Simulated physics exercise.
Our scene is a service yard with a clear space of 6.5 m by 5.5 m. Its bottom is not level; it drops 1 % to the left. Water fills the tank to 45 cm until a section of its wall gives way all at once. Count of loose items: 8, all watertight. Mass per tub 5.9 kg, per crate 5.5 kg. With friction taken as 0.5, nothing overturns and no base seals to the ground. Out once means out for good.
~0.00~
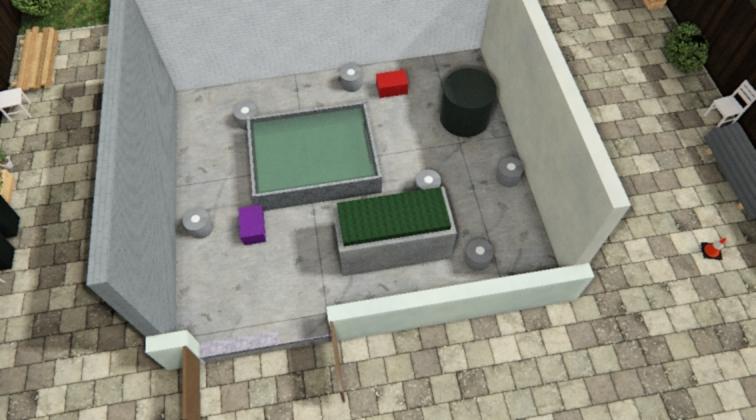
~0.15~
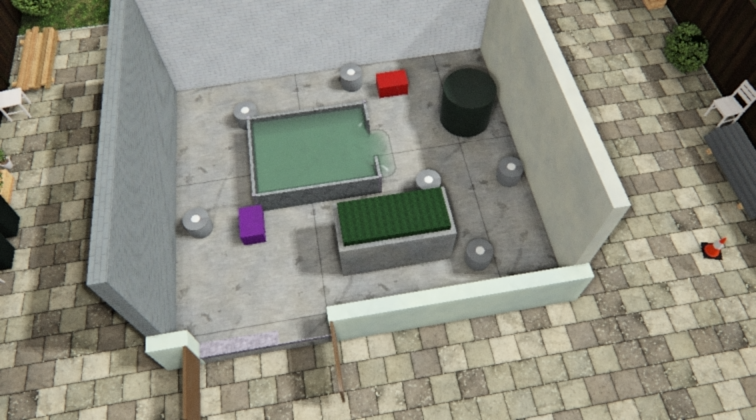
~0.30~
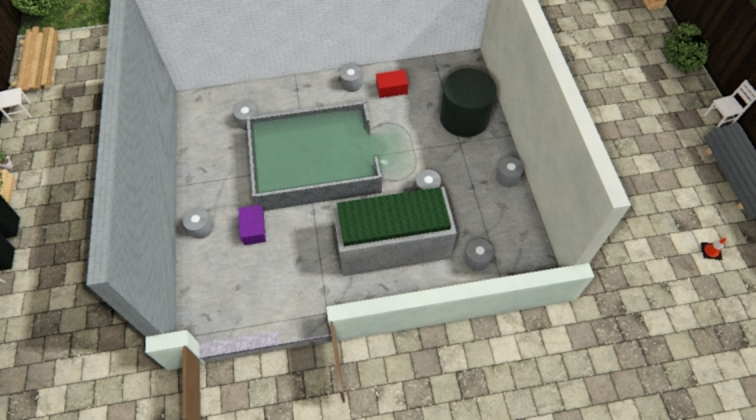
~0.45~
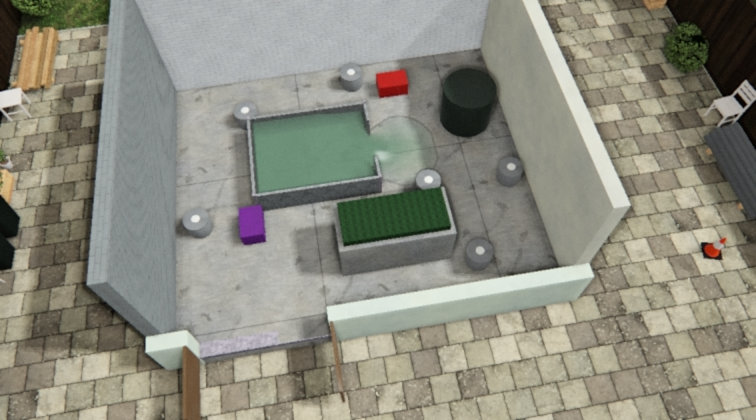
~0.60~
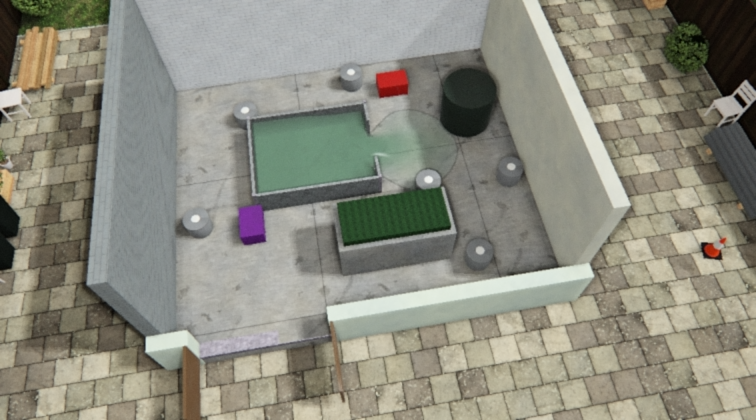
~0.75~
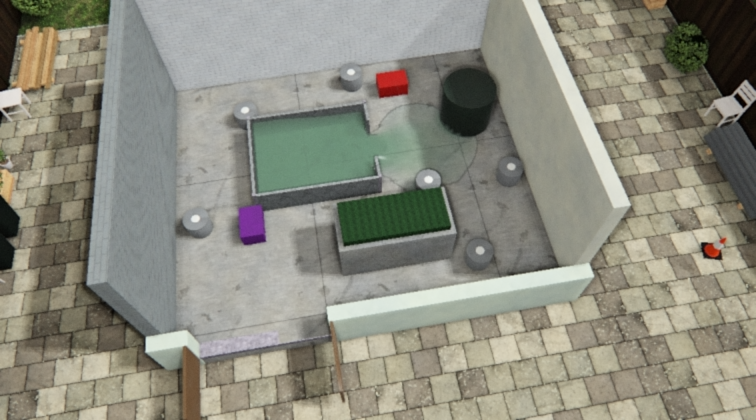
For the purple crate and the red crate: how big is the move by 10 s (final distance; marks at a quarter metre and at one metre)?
As for distance, the purple crate moves only negligibly and the red crate ends up well away.
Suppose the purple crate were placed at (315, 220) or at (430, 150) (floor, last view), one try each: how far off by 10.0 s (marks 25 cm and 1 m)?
Results, in order: Essentially stationary, then borne far off.
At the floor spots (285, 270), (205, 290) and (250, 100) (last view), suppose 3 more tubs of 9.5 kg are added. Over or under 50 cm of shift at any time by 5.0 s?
First inside the limit, then inside the limit, then inside the limit.
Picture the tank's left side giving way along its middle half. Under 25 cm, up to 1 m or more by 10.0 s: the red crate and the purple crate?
Here's how it goes: The red crate winds up well off, and the purple crate scarcely moves.
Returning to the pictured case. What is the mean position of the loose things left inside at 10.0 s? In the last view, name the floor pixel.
I'd say about (282, 195) in the last view.
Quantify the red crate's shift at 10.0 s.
250 centimetres.
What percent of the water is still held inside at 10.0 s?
Around 96 % of the water.
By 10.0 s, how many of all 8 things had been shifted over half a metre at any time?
Answer: 6.
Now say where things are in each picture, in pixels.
In the first frame, the purple crate at (251, 221), on the bottom; the red crate at (392, 79), on the bottom; water covers 3.6 m2; 0 of 8 have shifted.
In the second frame, the purple crate at (251, 221) rests on the ground; the red crate at (392, 79), on the bottom; 4.0 m2 under water; 0 of 8 have shifted.
In the third frame, the purple crate at (251, 221) rests on the ground; the red crate at (392, 79), on the bottom; water covers 4.6 m2; 0 of 8 have shifted.
In the fourth frame, the purple crate at (251, 221) rests on the ground; the red crate at (392, 79), on the bottom; water covers 5.2 m2; 0 of 8 have shifted.
In the fifth frame, the purple crate at (251, 221), on the bottom; the red crate at (392, 79) rests on the ground; water covers 6.0 m2; 0 of 8 have shifted.
In the sixth frame, the purple crate at (251, 221), on the bottom; the red crate at (392, 79), on the bottom; 6.5 m2 under water; 0 of 8 have shifted.
After 2.0 s the purple crate is near (251, 221), 0.0 m from its start, aground; the red crate is near (392, 79), 0.0 m from its start, aground; 0 of 8 are out; 1 afloat.
After 4.5 s the purple crate is near (251, 221), 0.0 m from its start, aground; the red crate is near (379, 76), 0.3 m from its start, afloat; 0 of 8 are out; 2 afloat.
After 7.0 s the purple crate is near (251, 221), 0.0 m from its start, aground; the red crate is near (341, 101), 1.2 m from its start, afloat; 0 of 8 are out; 3 afloat.
After 10.0 s the purple crate is near (251, 221), 0.0 m from its start, aground; the red crate is near (282, 108), 2.3 m from its start, afloat; 0 of 8 are out; 5 afloat.
